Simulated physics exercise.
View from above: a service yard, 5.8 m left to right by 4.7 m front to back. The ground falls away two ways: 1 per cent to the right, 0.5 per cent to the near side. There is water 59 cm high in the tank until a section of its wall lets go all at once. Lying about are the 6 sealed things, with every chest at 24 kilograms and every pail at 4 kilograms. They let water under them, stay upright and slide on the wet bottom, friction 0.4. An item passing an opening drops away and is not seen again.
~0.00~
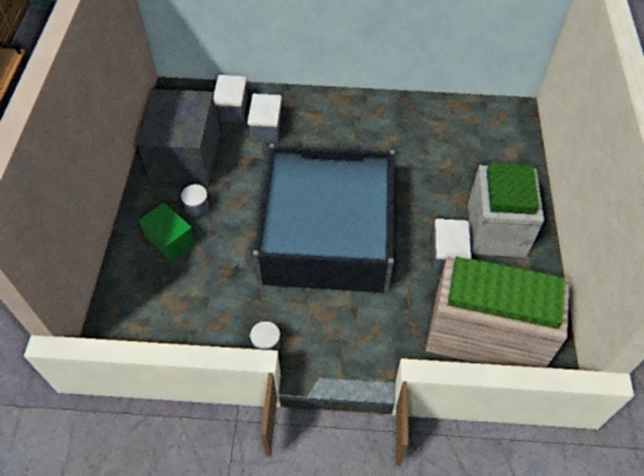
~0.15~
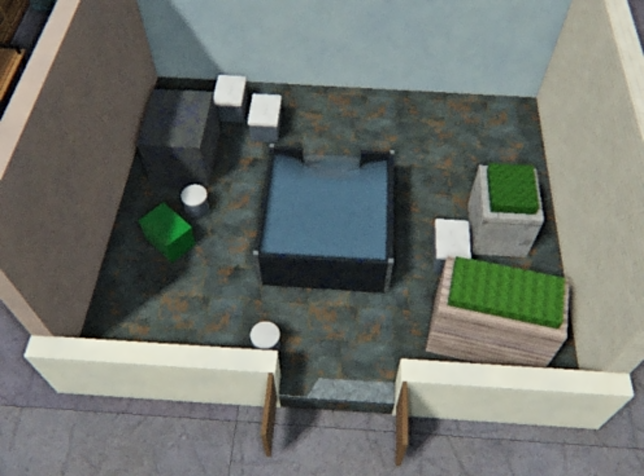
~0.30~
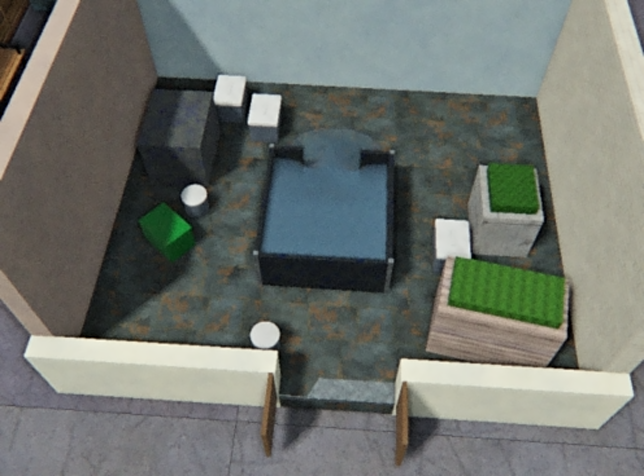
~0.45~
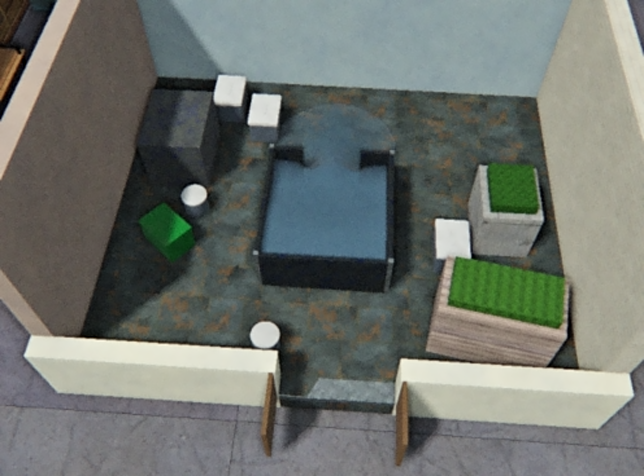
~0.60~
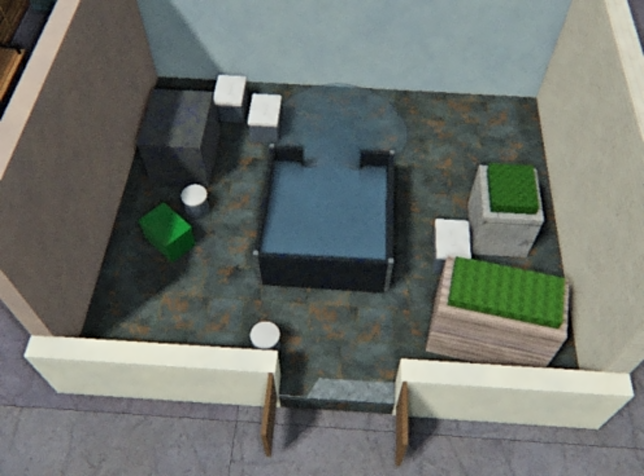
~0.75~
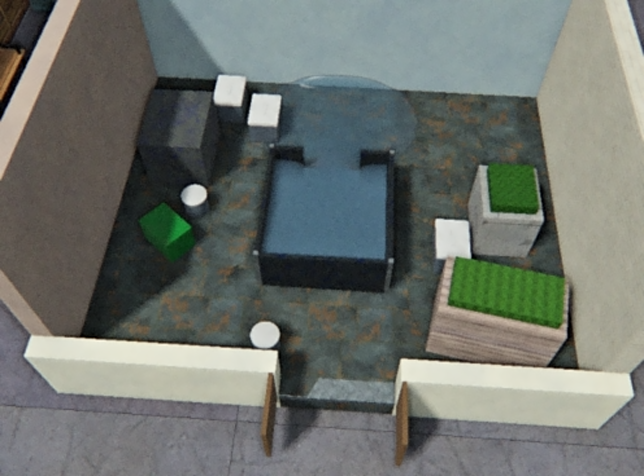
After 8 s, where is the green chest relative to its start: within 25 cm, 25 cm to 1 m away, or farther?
Within 25 cm.
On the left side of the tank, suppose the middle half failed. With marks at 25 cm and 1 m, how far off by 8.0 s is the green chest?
In that scenario the green chest would have been washed far off.
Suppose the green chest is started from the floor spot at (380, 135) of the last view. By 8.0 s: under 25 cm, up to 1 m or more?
Short answer: It drifts a great distance.
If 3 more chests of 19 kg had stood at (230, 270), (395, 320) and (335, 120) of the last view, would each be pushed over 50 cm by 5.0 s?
Going through them in the order asked, they come out shy of the mark, shy of the mark and clear of the mark.
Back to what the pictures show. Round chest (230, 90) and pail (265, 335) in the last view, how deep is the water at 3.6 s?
Roughly 8 and 0 cm.
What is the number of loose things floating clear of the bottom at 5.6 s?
It comes to 0.
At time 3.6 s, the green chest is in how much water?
Around 1 cm.
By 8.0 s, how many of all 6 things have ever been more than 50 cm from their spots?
Total: 0.
After 1.6 s the green chest is near (164, 224), 0.0 m from its start, aground; 0 of 6 are out; 0 afloat.
After 3.6 s the green chest is near (164, 224), 0.0 m from its start, aground; 0 of 6 are out; 0 afloat.
After 5.6 s the green chest is near (164, 224), 0.0 m from its start, aground; 0 of 6 are out; 0 afloat.
After 8.0 s the green chest is near (164, 224), 0.0 m from its start, aground; 0 of 6 are out; 1 afloat.
